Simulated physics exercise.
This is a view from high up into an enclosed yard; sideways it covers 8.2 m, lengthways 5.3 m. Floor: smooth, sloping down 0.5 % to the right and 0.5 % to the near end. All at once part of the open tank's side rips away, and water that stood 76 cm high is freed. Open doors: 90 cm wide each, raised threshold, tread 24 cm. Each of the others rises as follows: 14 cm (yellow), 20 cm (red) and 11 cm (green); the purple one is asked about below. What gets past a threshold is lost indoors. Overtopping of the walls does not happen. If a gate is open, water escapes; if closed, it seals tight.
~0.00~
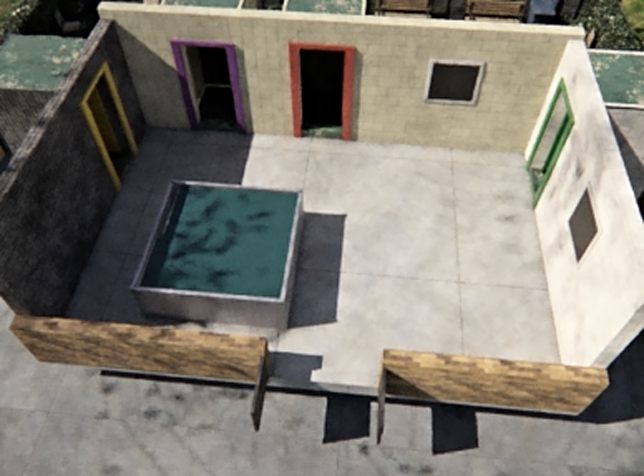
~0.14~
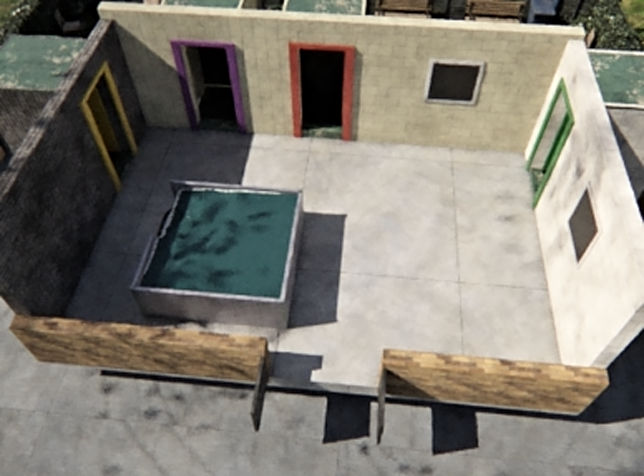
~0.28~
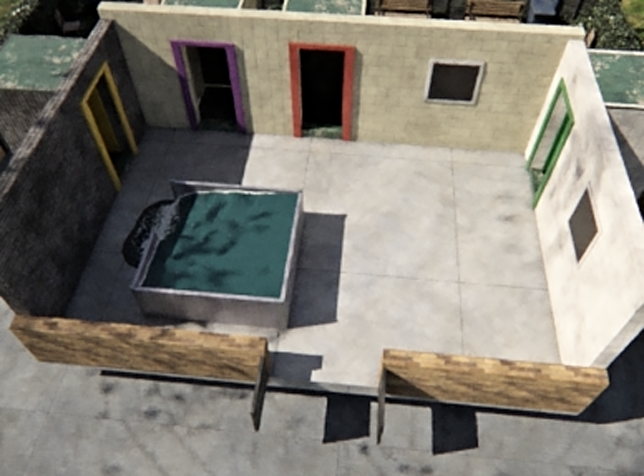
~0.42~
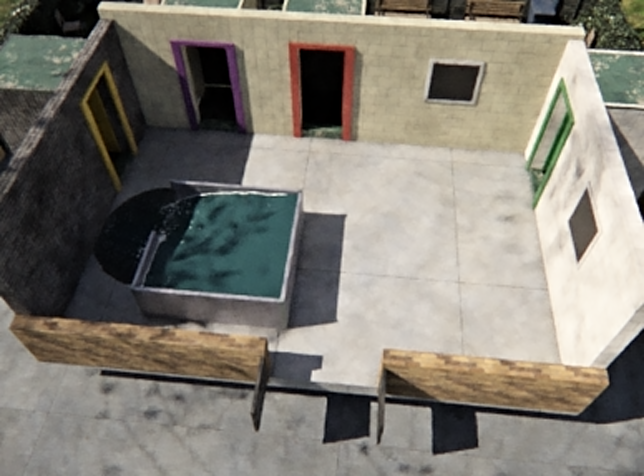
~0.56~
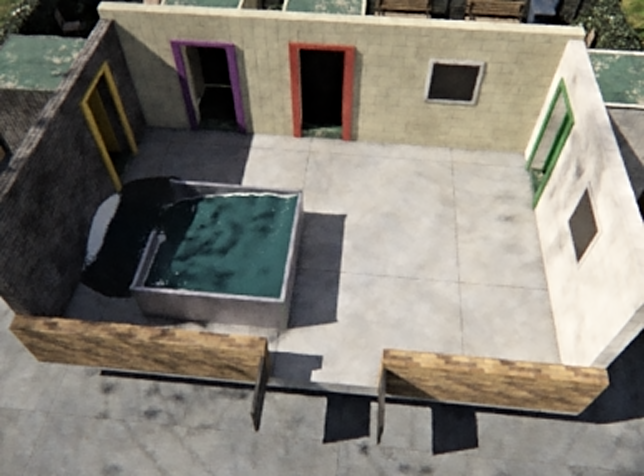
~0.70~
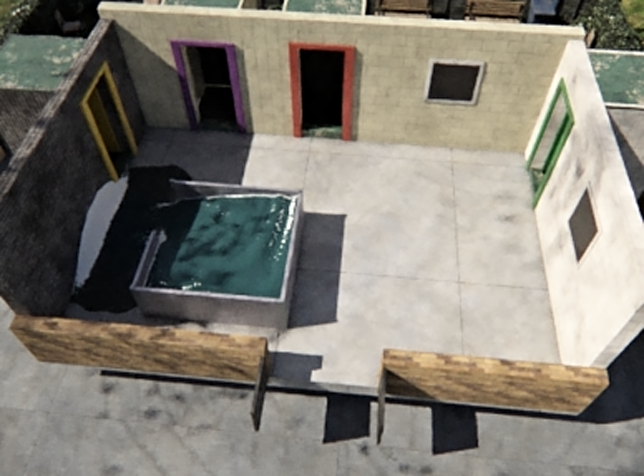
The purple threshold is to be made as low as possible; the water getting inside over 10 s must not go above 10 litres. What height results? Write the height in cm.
It would have to be roughly 17 cm high.
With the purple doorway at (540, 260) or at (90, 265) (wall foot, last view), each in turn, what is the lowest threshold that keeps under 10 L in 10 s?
About 12.5 cm for the first and 37 cm for the second.
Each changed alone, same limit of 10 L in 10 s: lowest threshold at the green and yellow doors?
Roughly 11.0 cm for the green door and roughly 26 cm for the yellow door.
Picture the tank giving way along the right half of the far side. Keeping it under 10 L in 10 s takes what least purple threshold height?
I'd say close to 18 cm.
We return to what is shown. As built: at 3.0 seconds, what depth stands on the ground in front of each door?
Centimetres: Purple = 18, yellow = 19, red = 4, green = 0.
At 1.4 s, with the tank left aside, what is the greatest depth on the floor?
Max depth: Around 54 cm.
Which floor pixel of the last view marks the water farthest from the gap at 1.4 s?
The farthest wet point sits near (147, 128).
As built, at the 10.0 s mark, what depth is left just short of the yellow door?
Roughly 9.5 cm deep.
After 1.4 s water covers 15 % of the floor, deepest (54 cm) near (106, 222); it has not reached the purple door.
After 3.0 s water covers 35 % of the floor, deepest (38 cm) near (163, 129); 18 cm at the purple door, 10 litres in over its 11 cm threshold.
After 10.0 s water covers 95 % of the floor, deepest (14 cm) near (514, 385); 9 cm at the purple door, 62 litres in over its 11 cm threshold.
At the purple door as built, the water arrived by 1.9 s and peaked near 18 cm at 3.0 s.
Run again over the same 10 s with other heights there, 24 litres in over 14.5 cm, 3 litres over 20 cm. The limit of 10 litres is kept from about 17 cm up.
